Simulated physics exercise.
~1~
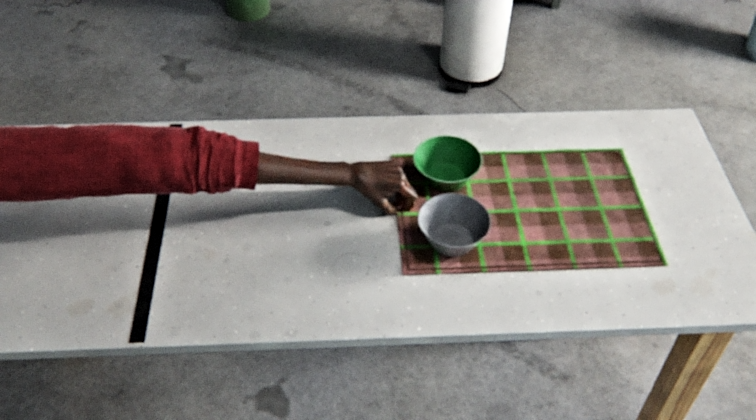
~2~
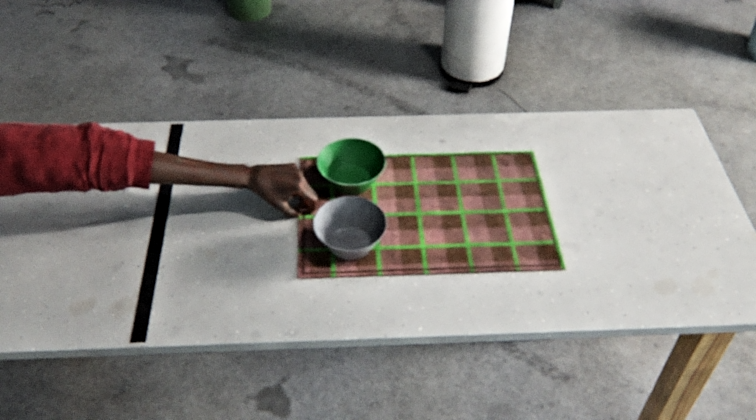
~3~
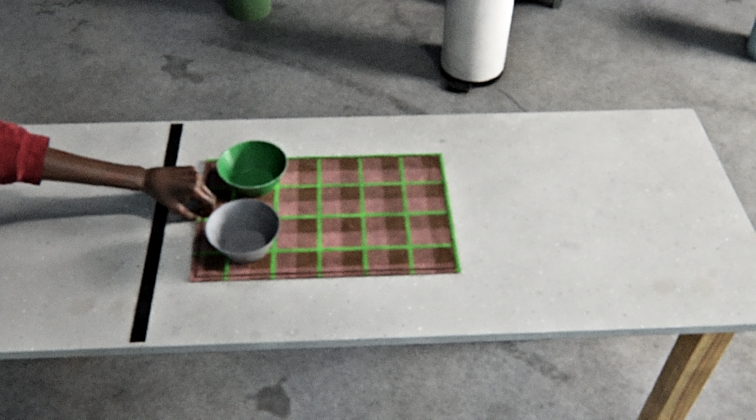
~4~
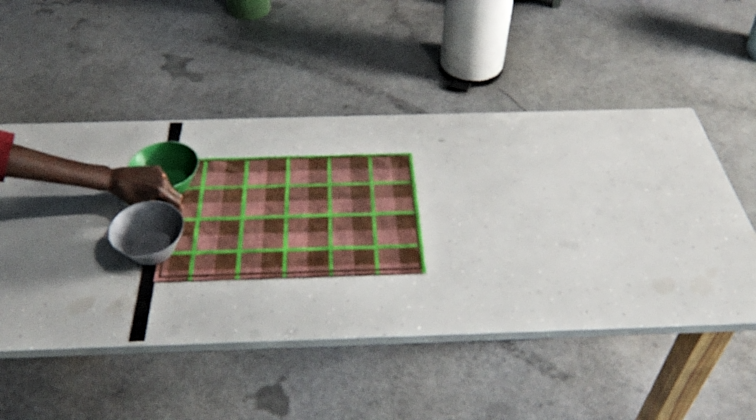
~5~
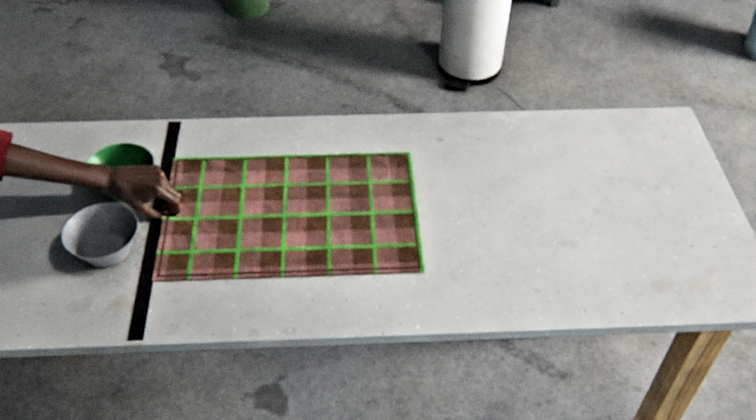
At the start, a green bowl and a grey bowl sit near the left edge of a brown checked cloth with green lines, on a pale table, while a red-sleeved arm reaches in from the left to that edge. The hand draws the cloth leftward toward a black strip of tape, and both bowls ride along with it. When the cloth's edge reaches the tape, the cloth stops there. The bowls keep sliding left past the hand, over the cloth's edge. Finally, both bowls rest on the bare table left of the tape, clear of the cloth.
